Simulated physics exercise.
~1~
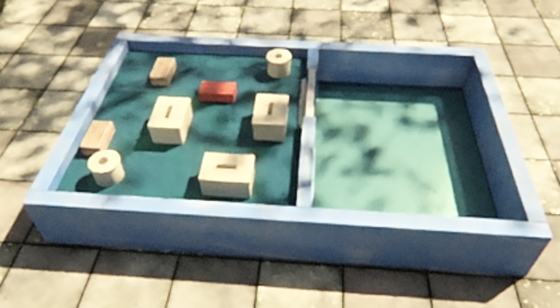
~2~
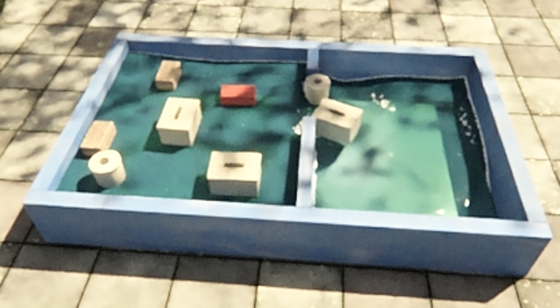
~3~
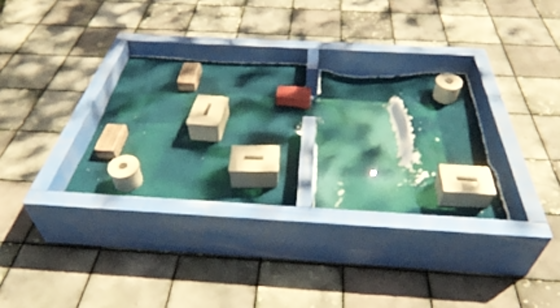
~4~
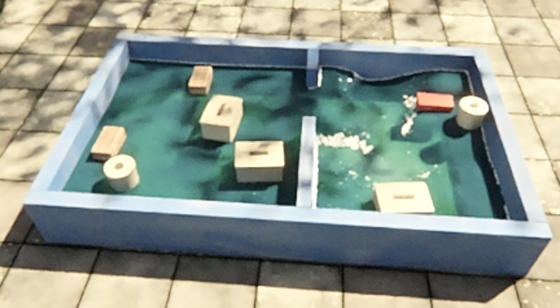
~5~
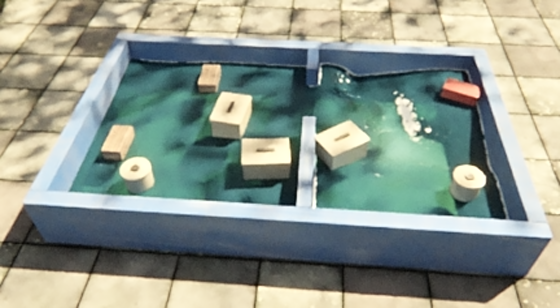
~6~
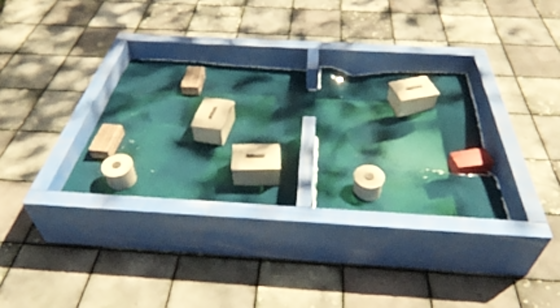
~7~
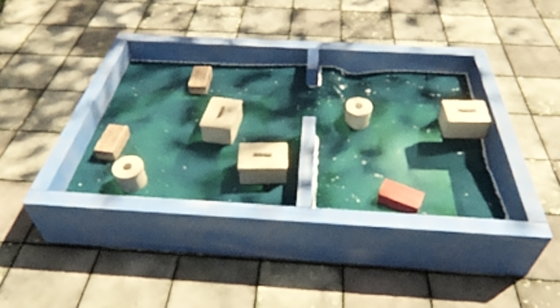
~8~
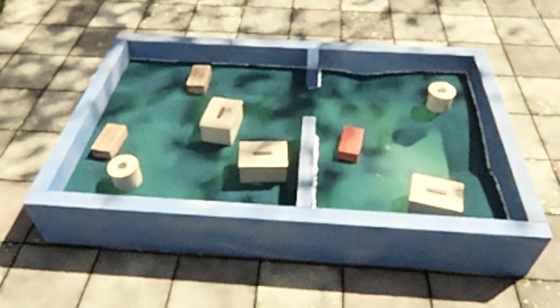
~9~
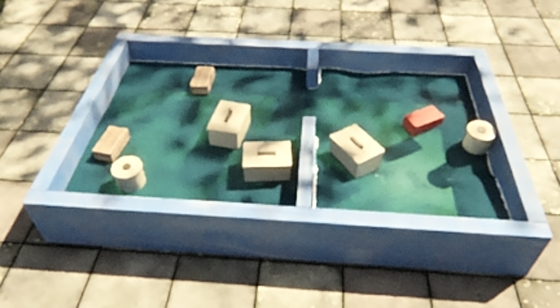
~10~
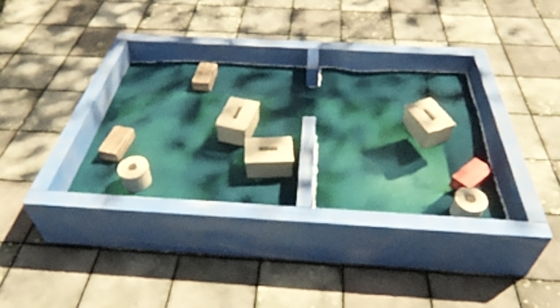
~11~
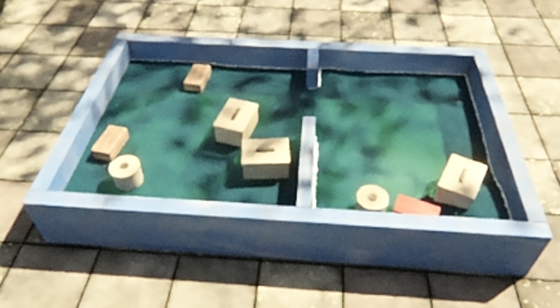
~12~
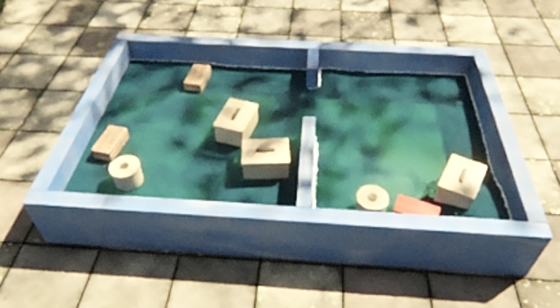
Water surges from left to right through a gap in the dividing wall of a shallow blue basin, set on sunlit paving and seen from above at an angle. On the left float pale wooden blocks, tubs and one red block. A pale block and a round tub are swept through the opening first, and the red block follows them. White foam breaks up as the three circle the right side, while the remaining pieces only shift slightly. The motion fades, and the tub, red block and pale block settle close together near the front right, still afloat.
